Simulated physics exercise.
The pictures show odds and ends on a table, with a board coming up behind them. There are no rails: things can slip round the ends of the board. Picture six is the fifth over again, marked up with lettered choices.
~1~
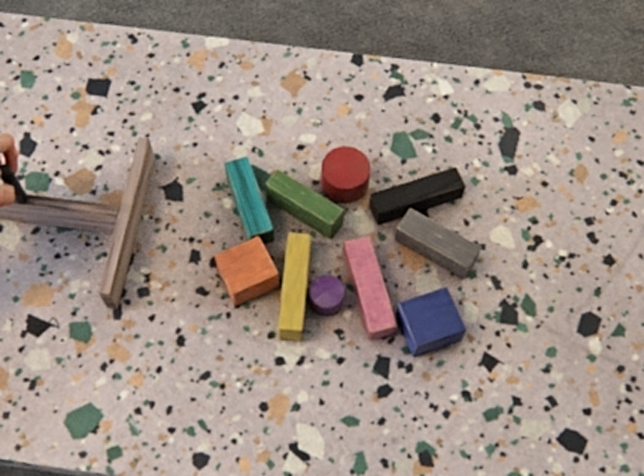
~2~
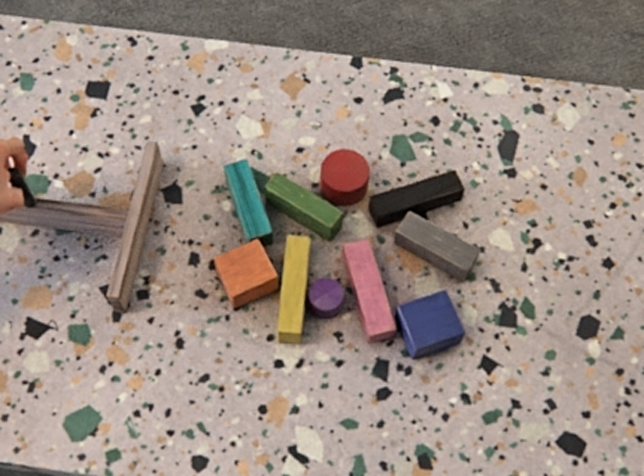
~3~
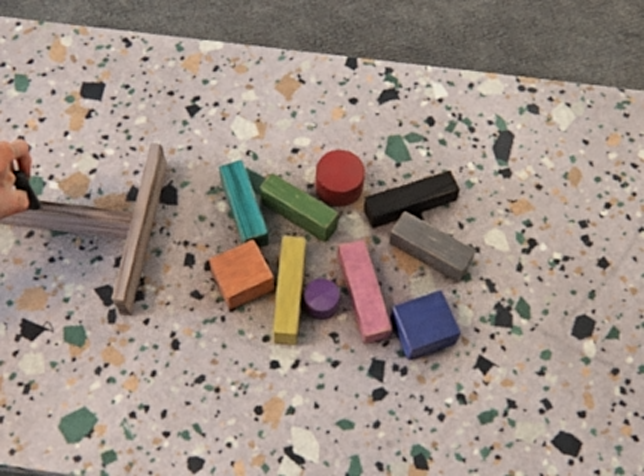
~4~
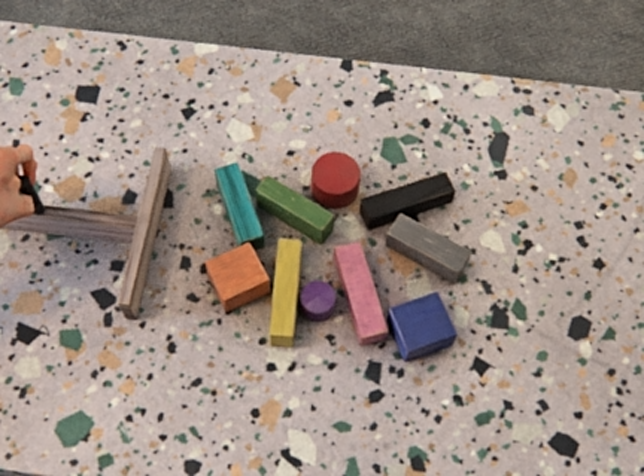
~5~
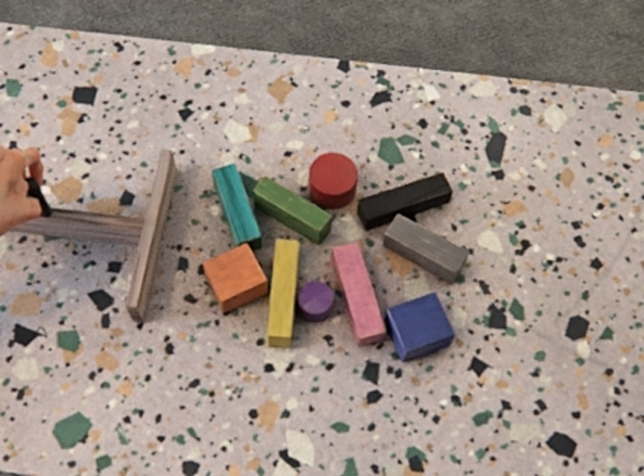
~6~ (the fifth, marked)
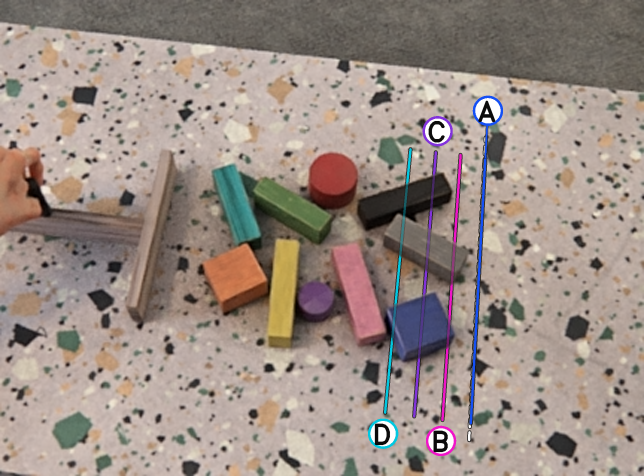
On a speckled terrazzo tabletop with a dark grey surface beyond its far edge, the view looks down from above. Coloured blocks cluster near the middle, with turquoise, green, red and black above orange, yellow, purple, pink and blue, and grey at right. From the left, a hand slides a T-shaped wooden pusher slightly rightward, still short of the blocks, while the camera shifts very slightly.
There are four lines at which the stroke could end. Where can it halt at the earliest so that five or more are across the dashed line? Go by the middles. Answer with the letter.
Enough are across by C.
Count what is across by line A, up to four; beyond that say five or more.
In all, five or more.
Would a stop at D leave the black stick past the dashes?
By then, no.
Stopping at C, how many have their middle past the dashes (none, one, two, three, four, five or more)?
It has five or more across.
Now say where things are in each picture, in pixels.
Green bar (304, 204); yellow bar (295, 287); blue block (431, 321), in the first frame.
Board (133, 216); grey bar (437, 247), in the second frame.
Board (138, 218); pink bar (364, 291), in the third frame.
Board (143, 222); turquoise stick (240, 208), in the fourth frame.
Board (149, 225); black stick (404, 201); green bar (292, 211); yellow bar (283, 293), in the fifth frame.
On the marked copy, A at (479, 282); B at (452, 278); C at (426, 275); D at (399, 272); the dashed line at (478, 277).
Taking C. A third of the way, board (248, 236); blue block (421, 327); grey bar (426, 249); none across.
Two thirds of the way, board (347, 248); blue block (517, 340); grey bar (496, 272); two across.
When it is over, board (425, 257); blue block (595, 350); grey bar (569, 287); six across.
As for the rest, A gets nine across, but is farther than needed; B gets six across, but is farther than needed; D gets only four across.
